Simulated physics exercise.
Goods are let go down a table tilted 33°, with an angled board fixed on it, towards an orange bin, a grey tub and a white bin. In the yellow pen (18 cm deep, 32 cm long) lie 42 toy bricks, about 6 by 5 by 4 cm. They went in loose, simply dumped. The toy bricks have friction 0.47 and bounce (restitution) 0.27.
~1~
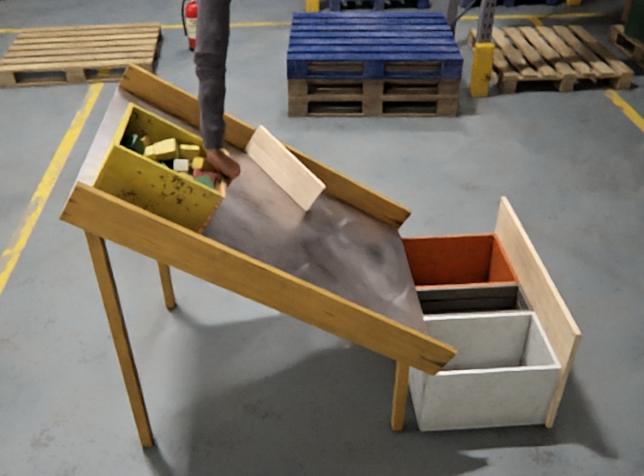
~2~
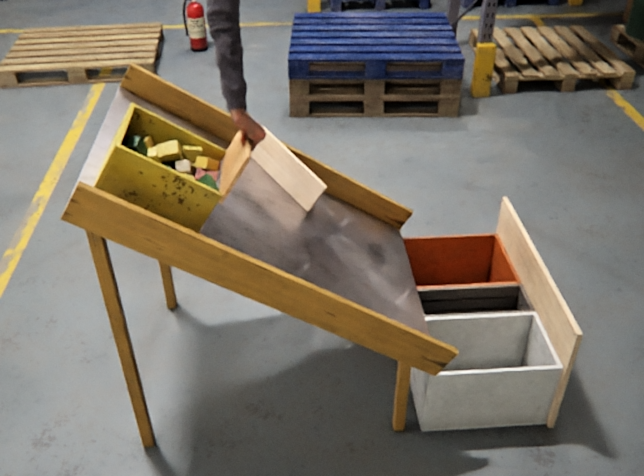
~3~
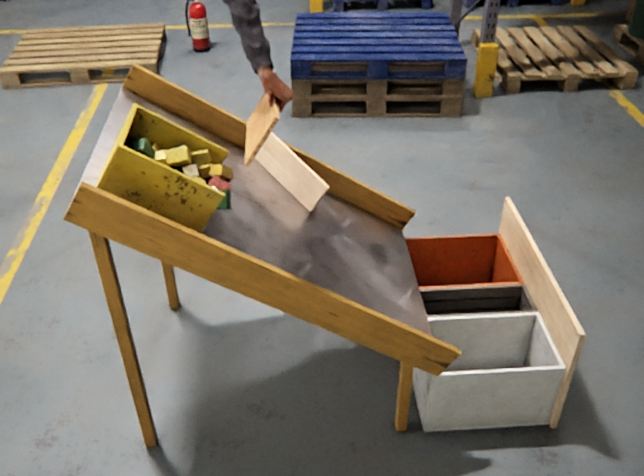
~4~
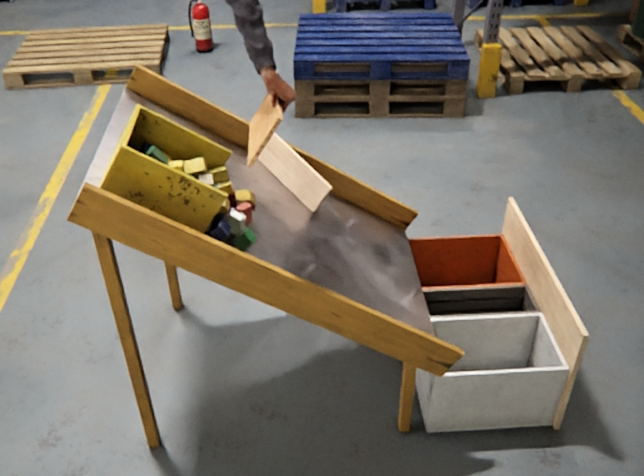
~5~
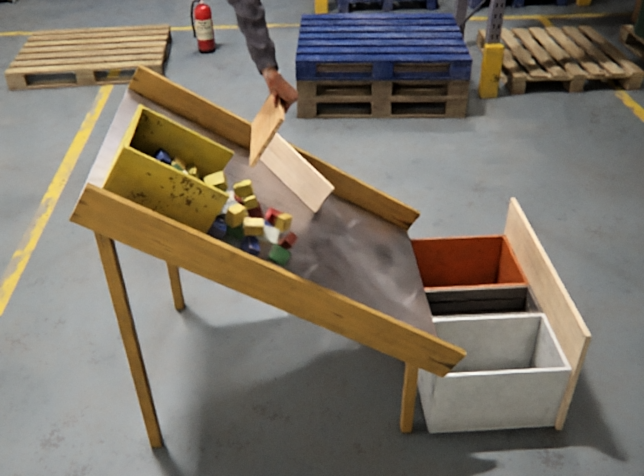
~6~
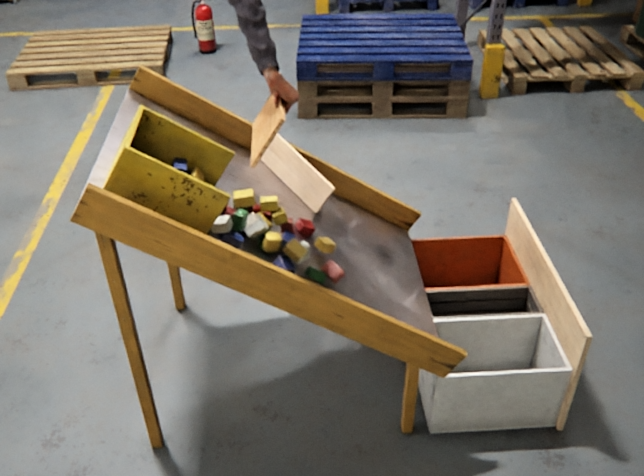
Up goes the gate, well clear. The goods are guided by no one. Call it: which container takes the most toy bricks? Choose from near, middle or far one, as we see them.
Near.
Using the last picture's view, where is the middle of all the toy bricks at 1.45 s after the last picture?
Somewhere around (506, 378) in pixels.
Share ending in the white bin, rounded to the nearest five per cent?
I'd put it at around 65 percent of them.
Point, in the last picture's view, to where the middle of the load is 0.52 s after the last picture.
(412, 302).
Then, 0.23 s after the last picture, 8 still in the yellow pen and 34 on the slope.
Then, 0.52 s after the last picture, 1 in the orange bin, 3 in the grey tub, 7 in the white bin, 28 on the slope and 3 in the air.
Then, 0.93 s after the last picture, 3 in the orange bin, 9 in the grey tub, 21 in the white bin, 6 on the slope and 3 in the air.
Final count (1.45 s after the last picture), 3 in the orange bin, 12 in the grey tub and 27 in the white bin.
